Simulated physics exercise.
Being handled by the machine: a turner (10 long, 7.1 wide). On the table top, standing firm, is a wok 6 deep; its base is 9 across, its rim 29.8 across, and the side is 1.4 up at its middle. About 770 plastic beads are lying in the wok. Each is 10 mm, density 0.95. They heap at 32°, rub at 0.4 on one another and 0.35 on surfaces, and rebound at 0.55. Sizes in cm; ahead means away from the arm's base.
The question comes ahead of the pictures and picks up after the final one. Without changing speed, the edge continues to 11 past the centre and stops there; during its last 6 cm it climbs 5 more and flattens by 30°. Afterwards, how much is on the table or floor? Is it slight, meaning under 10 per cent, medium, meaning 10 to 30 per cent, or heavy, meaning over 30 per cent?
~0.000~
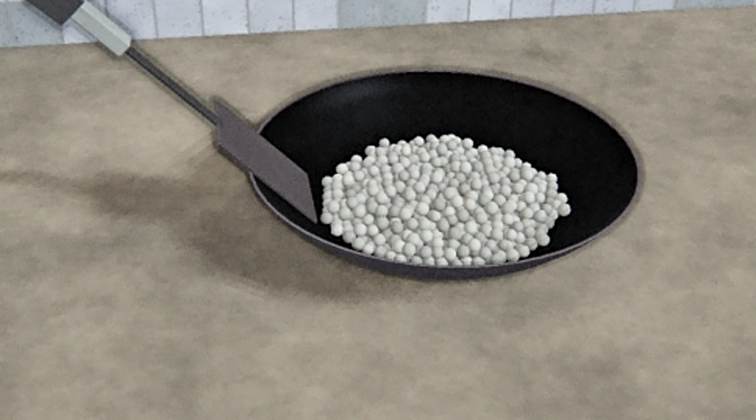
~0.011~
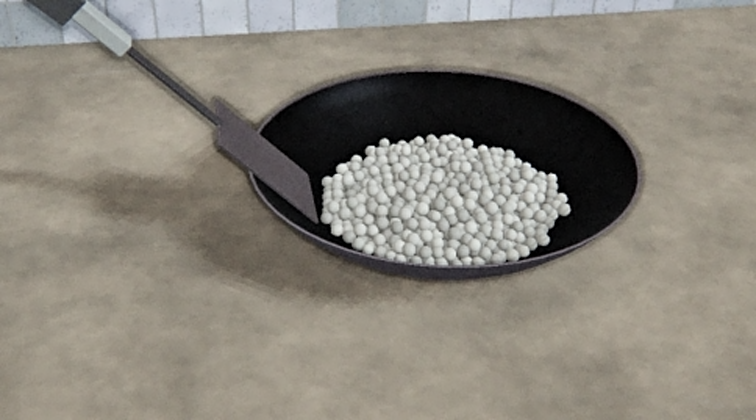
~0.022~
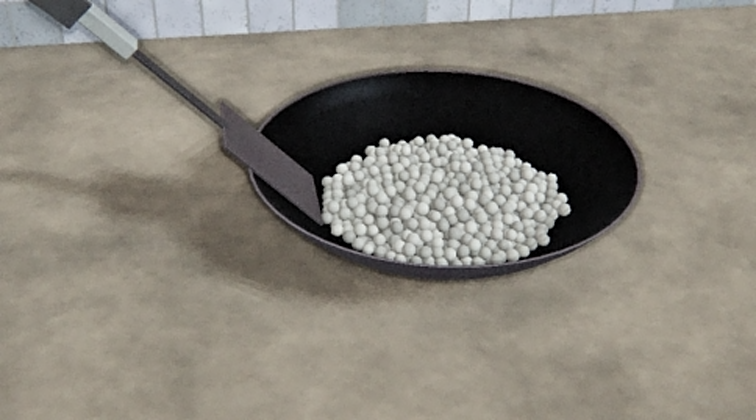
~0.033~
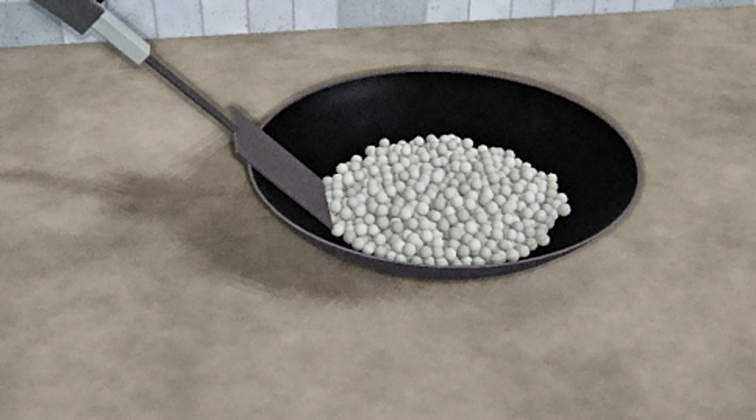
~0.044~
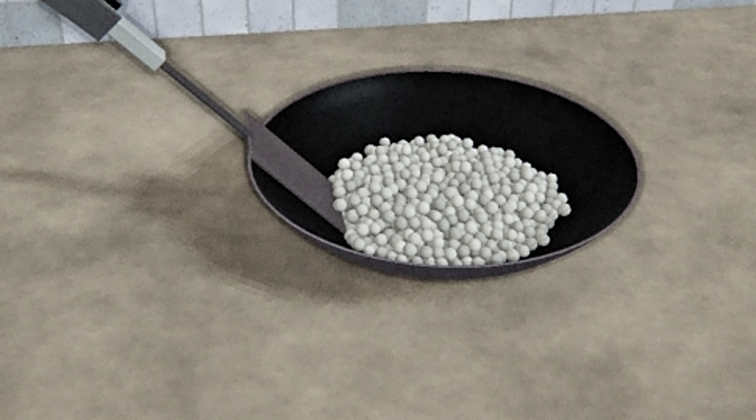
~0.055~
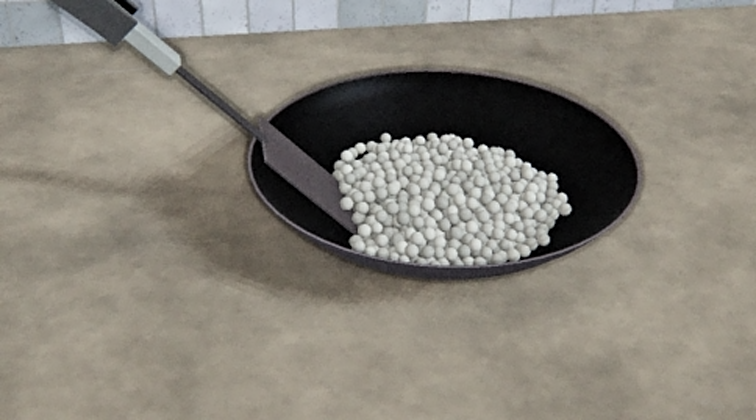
It is medium, from 10 to 30 per cent.
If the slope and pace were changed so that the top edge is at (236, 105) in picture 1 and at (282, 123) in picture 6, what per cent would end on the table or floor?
About 25 per cent.
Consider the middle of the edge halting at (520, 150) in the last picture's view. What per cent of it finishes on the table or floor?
My guess is roughly 5 percent.
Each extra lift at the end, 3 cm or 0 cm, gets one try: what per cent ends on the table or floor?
First try around 25 percent, second try around 15 percent.
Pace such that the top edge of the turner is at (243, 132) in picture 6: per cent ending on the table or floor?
Some 10 percent.
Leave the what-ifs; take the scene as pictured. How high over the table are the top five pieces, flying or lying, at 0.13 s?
About 6 cm.
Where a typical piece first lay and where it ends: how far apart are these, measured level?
Somewhere around 4 centimetres, I'd say.
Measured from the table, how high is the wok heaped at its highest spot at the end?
Near 5.0 centimetres high.
After 0.13 s, sloping 47°, highest piece 6 above the table; 773 in the wok.
After 0.20 s, sloping 42°, highest piece 7 above the table; 773 in the wok.
After 0.43 s, sloping 17°, highest piece 15 above the table; 611 in the wok, 65 on the table or floor, 97 on the blade or in flight.
After 1.48 s, sloping 17°, highest piece 5 above the table; 611 in the wok, 162 on the table or floor.
In the end, 611 in the wok, 162 on the table or floor. That is 21 % on the table or floor.
